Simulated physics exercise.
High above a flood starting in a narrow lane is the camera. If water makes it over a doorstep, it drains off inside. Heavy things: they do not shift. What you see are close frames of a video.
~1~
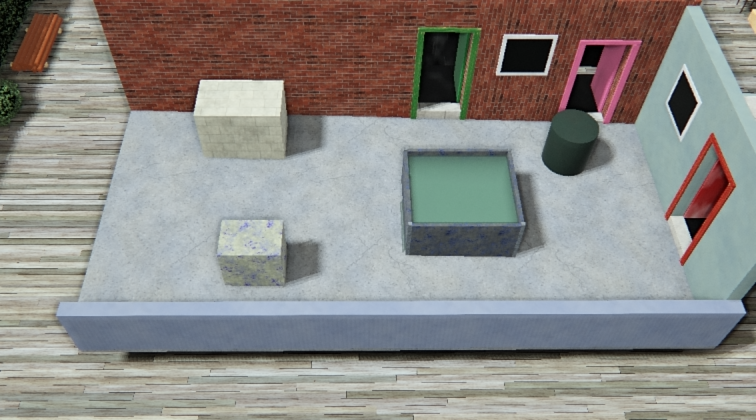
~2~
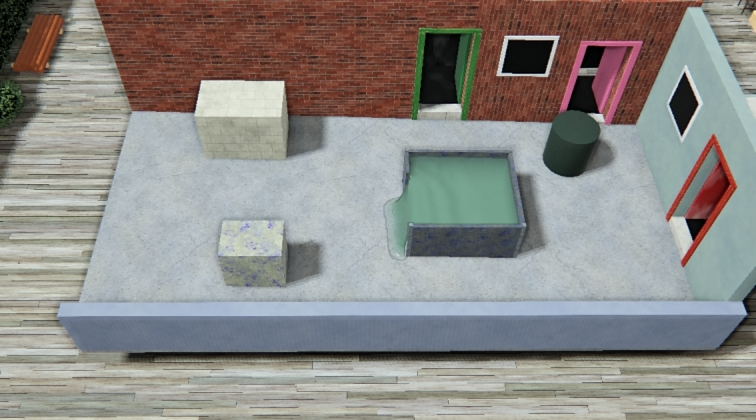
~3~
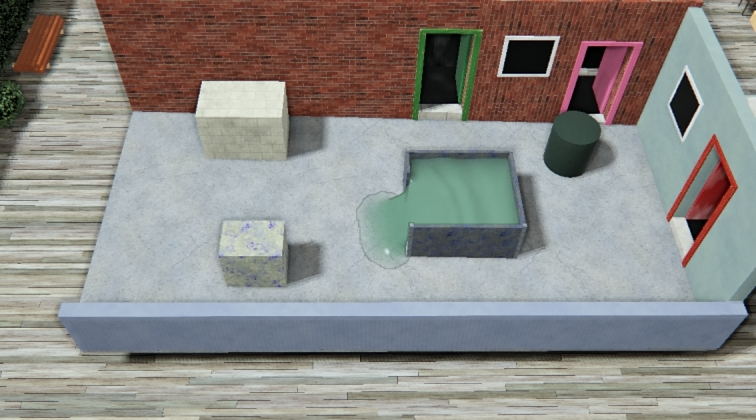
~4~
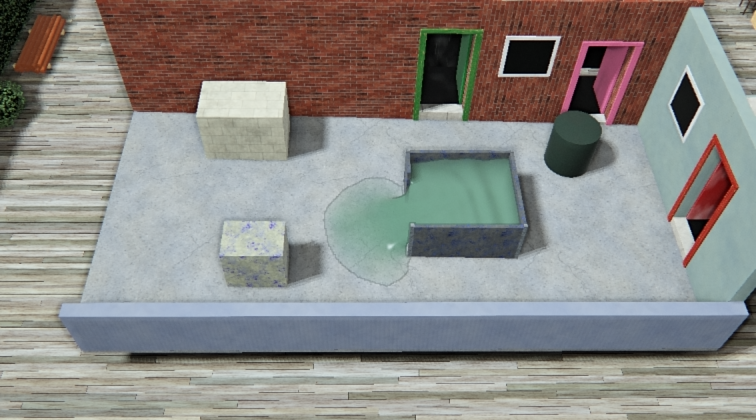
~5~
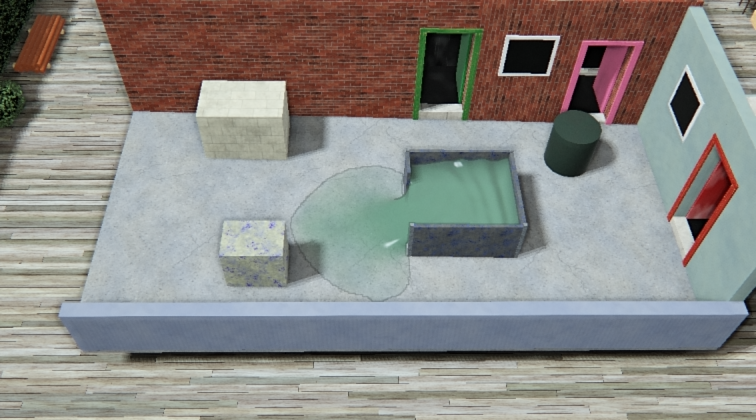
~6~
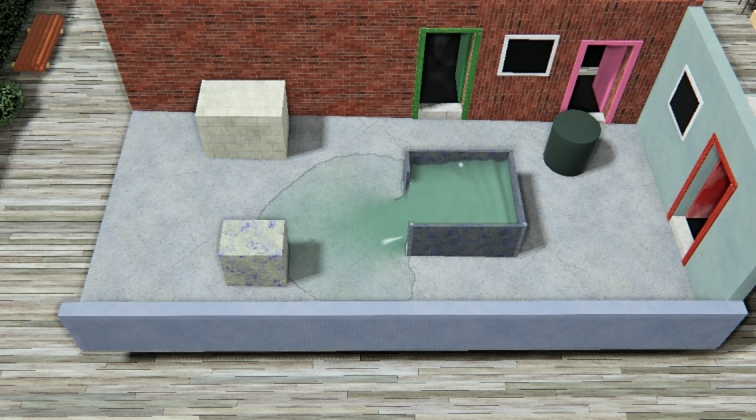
In a narrow lane beside a brick wall with green and pink doorframes, still green water in a square tank pours out through a gap on its left side and spreads in a widening sheet across the pavement, around a speckled block.
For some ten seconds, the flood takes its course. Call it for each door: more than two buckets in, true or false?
Green door false, red door false, pink door false.
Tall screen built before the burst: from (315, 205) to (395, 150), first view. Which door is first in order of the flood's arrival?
My pick is the green-painted one.
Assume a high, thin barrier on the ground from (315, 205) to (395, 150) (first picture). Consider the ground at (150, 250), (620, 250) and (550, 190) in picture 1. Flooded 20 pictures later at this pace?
Outcome per location, in sequence: Soaking, unsoaked, unsoaked.
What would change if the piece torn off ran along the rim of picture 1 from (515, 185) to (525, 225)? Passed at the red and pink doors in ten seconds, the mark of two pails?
Red: Past the mark; pink: Past the mark.
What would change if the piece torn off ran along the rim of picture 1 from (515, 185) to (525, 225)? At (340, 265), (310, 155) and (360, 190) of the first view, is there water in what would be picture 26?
Bone-dry, bone-dry, bone-dry.
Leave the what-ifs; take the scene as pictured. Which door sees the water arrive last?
Answer is the pink-painted one.
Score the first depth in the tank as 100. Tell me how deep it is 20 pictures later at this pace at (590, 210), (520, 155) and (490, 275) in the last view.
Depths of roughly 0, 0 and 2 per cent.
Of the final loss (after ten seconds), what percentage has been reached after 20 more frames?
Close to 45 per cent, I'd say.
A moment on, water covers 30 % of the floor; the green door not reached, the red door not reached, the pink door not reached.
Next, water covers 40 % of the floor; the green door not reached, the red door not reached, the pink door not reached.
Then, water covers 55 % of the floor; the green door not reached, the red door not reached, the pink door not reached.
Later, water covers 75 % of the floor; the green door wet at the sill, nothing in, the red door not reached, the pink door not reached.
In the end, water covers 80 % of the floor; the green door wet at the sill, nothing in, the red door wet at the sill, nothing in, the pink door wet at the sill, nothing in.
